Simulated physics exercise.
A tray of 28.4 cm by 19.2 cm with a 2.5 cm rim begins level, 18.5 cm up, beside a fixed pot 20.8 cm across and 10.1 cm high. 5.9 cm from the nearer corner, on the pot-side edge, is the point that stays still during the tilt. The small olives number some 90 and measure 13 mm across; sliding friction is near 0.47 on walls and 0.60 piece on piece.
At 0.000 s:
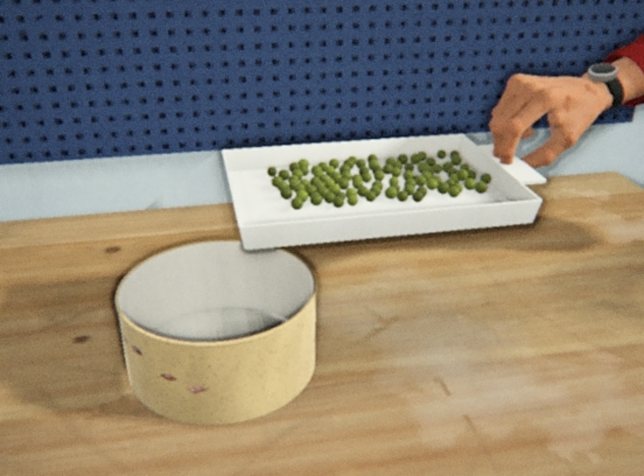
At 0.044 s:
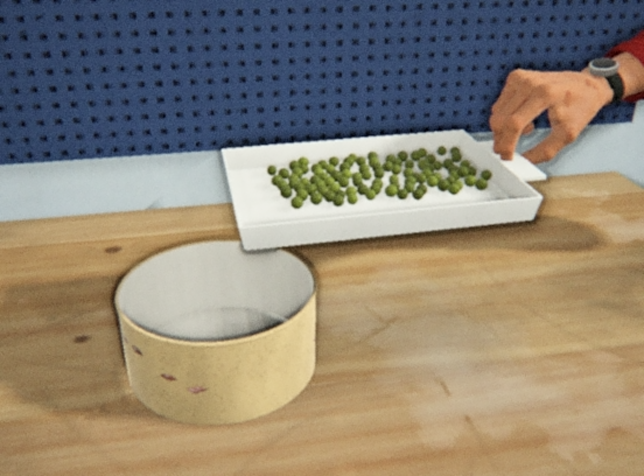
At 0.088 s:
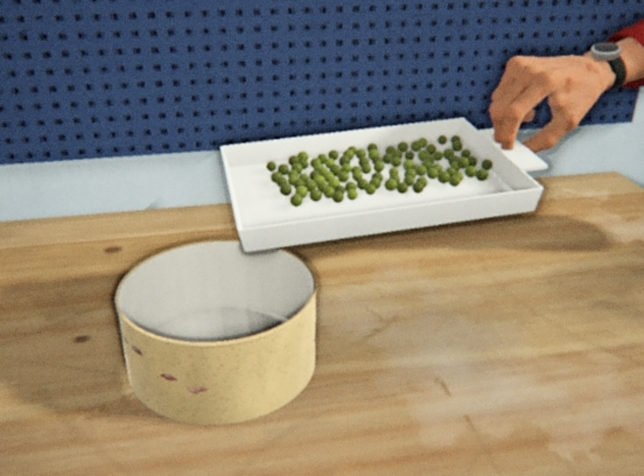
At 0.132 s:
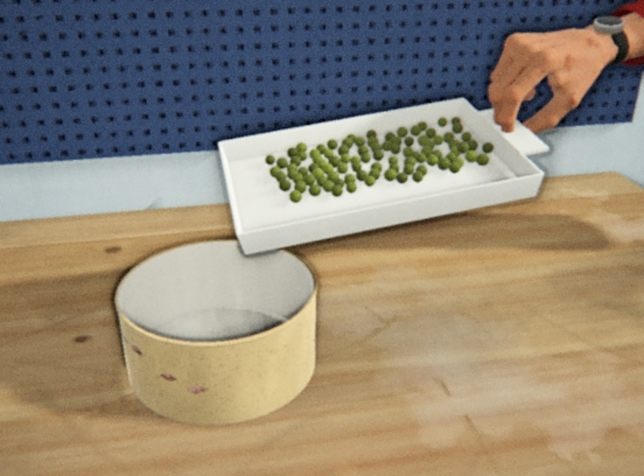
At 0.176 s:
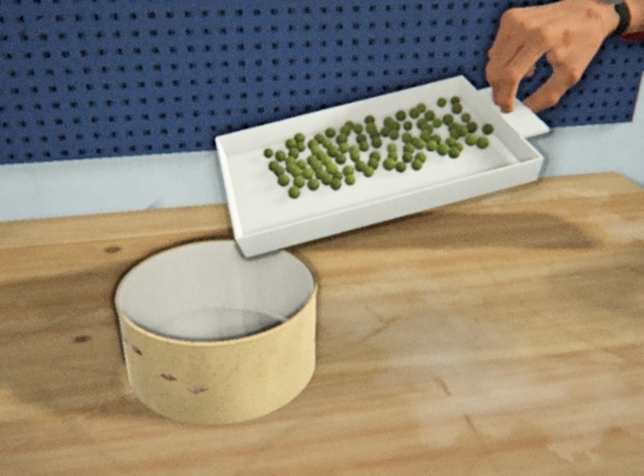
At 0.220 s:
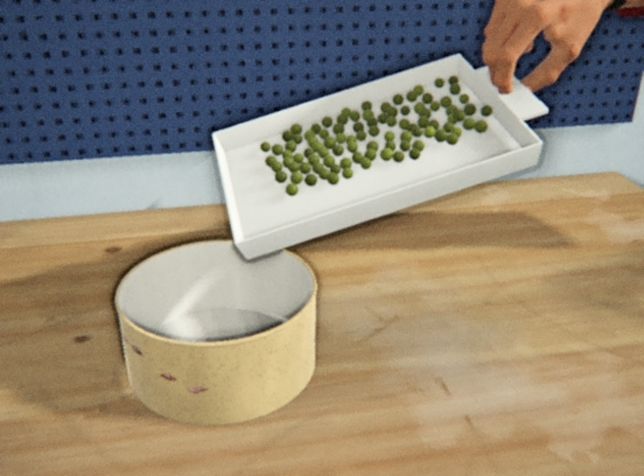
A shallow white tray scattered with small green olives is seen from slightly above over a light wooden tabletop, with a dark blue pegboard behind. A round tan pot with a pale interior sits at the lower left, while a hand wearing a dark watch grips the tray's right end. The hand lifts that end, slowly at first, tilting the tray leftward as the camera stays still.
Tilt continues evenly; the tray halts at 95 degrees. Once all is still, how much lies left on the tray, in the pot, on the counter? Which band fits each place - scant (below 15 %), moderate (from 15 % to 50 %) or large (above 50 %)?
At the end, tray: The amount should be small; pot: The amount should be over half; counter: The amount should be moderate.
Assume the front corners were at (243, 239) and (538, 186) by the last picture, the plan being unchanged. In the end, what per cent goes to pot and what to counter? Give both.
That works out as pot 30 and counter 65.
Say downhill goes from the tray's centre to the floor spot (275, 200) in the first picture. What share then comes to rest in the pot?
About 85 per cent.
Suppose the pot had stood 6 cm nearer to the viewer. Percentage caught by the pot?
About 100 %.
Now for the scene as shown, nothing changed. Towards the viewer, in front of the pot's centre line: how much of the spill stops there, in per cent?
Share: Some 100 %.
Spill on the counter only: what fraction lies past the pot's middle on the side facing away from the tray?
About 80 per cent.
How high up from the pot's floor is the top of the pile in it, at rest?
It reaches roughly 2.0 cm.
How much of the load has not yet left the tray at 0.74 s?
Something like 80 percent, roughly.
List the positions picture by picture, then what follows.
The first picture shows tray tilt 0 degrees, front corners at (244, 224) and (535, 199); middle of the pieces at (379, 176); pot at (218, 285).
The second picture shows tray tilt 1 degrees, front corners at (244, 225) and (536, 196); middle of the pieces at (379, 174).
The third picture shows tray tilt 4 degrees, front corners at (243, 227) and (536, 187), lowest corner left front; middle of the pieces at (379, 167).
The fourth picture shows tray tilt 9 degrees, front corners at (242, 231) and (537, 173), lowest corner left front; middle of the pieces at (378, 156).
The fifth picture shows tray tilt 14 degrees, front corners at (241, 235) and (537, 157), lowest corner left front; middle of the pieces at (377, 143).
The sixth picture shows tray tilt 19 degrees, front corners at (240, 239) and (536, 142), lowest corner left front; middle of the pieces at (374, 131); pot at (218, 285). The tray's pace is about 120 degrees a second.
Then, at 0.53 s, tilt 56 degrees; the tray holds 100 %, the pot 0 %.
After 0.74 s, tilt 81 degrees; the tray holds 80 %, the pot 0 %.
Then, at 1.07 s, tilt 95 degrees; the tray holds 30 %, the pot 30 %.
At rest (2.6 s), tray 0 %, pot 70 %, counter 30 %.
